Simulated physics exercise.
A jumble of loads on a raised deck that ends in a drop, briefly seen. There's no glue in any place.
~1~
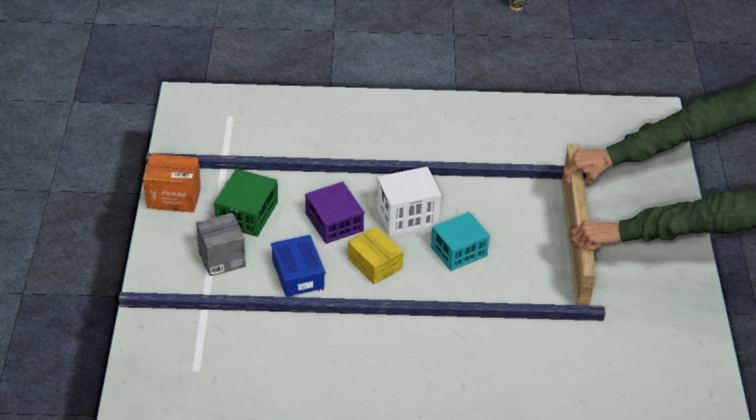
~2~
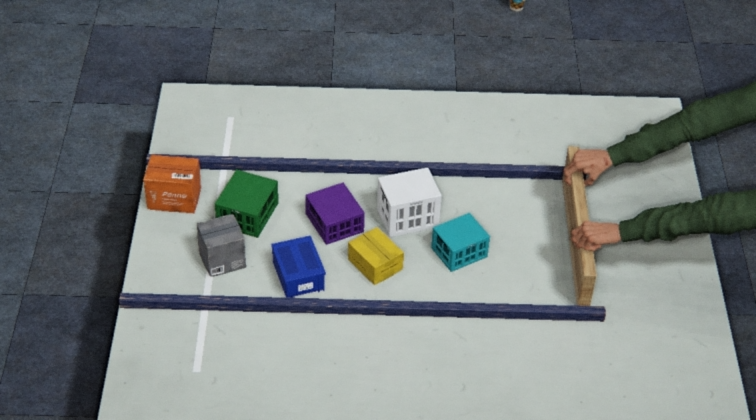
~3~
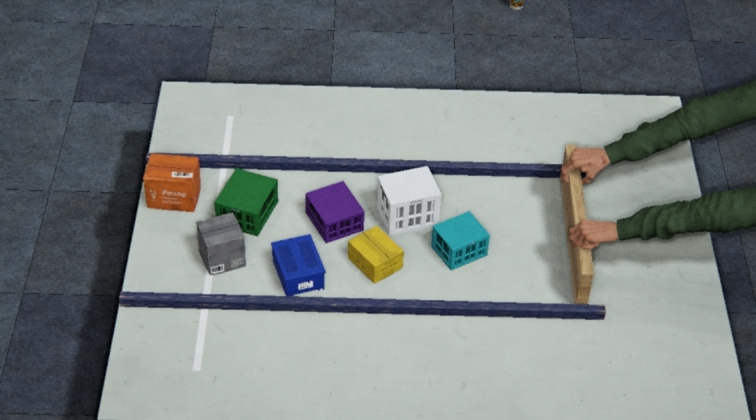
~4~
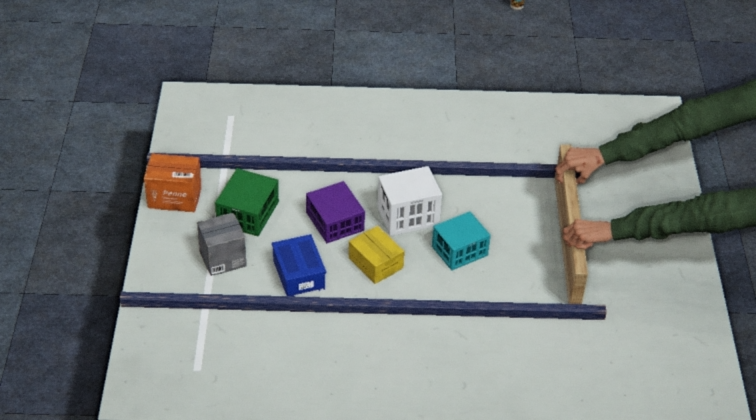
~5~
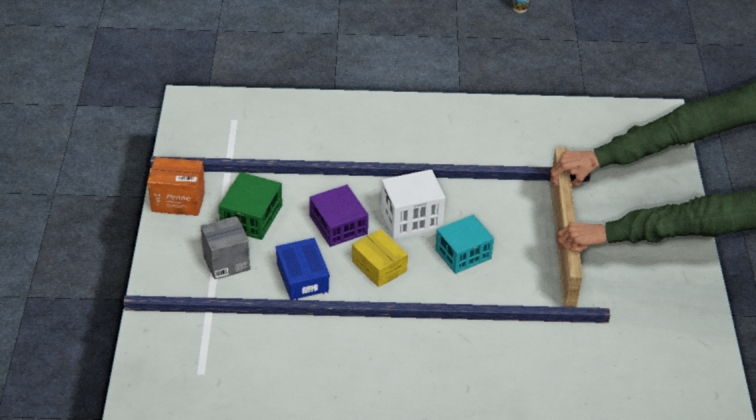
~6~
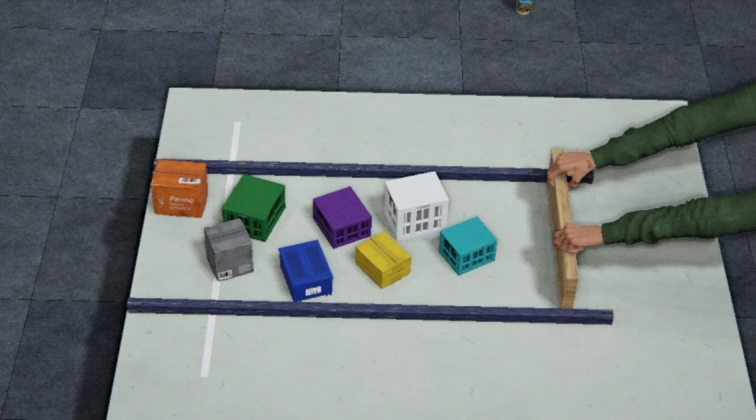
Two green-sleeved arms reach in from the right, gripping a wooden plank set across two dark parallel rails on a pale board over blue-grey floor tiles, seen from above. Between the rails sit orange, grey, green, blue, purple, yellow, white and teal boxes and crates, with white tape crossing at left. The hands slide the plank slightly left, the boxes stay put, and the view later shifts slightly.
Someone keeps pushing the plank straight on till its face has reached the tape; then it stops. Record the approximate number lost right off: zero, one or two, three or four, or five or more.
Number lost: Three or four.
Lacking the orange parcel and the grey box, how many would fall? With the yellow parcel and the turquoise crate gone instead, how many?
Result, first then second: 1, 2.
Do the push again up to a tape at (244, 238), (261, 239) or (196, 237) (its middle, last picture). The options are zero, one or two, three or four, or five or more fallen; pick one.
Taking them in turn, just one or two; either one or two; five or more.
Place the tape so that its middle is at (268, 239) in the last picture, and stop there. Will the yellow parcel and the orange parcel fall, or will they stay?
Here's the result: The yellow parcel keeps its place, while as for the orange parcel, it ends up below.
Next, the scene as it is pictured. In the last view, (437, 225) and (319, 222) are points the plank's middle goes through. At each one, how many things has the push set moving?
At first I count 3, and then 8.
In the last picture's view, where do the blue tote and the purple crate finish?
Roughly (150, 276) for the first and roughly (150, 215) for the second.
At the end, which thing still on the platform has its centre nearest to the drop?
That's the purple crate.
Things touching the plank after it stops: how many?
It touches 3.
Soon after, none off yet; orange parcel at rest near (180, 189); grey box at rest near (229, 250); green crate at rest near (254, 208).
After that, none off yet; orange parcel moving near (175, 189); grey box moving near (225, 249); green crate displaced about its own width near (220, 207).
In the end, the number that fall off is three or four; gone, green crate, grey box and orange parcel.
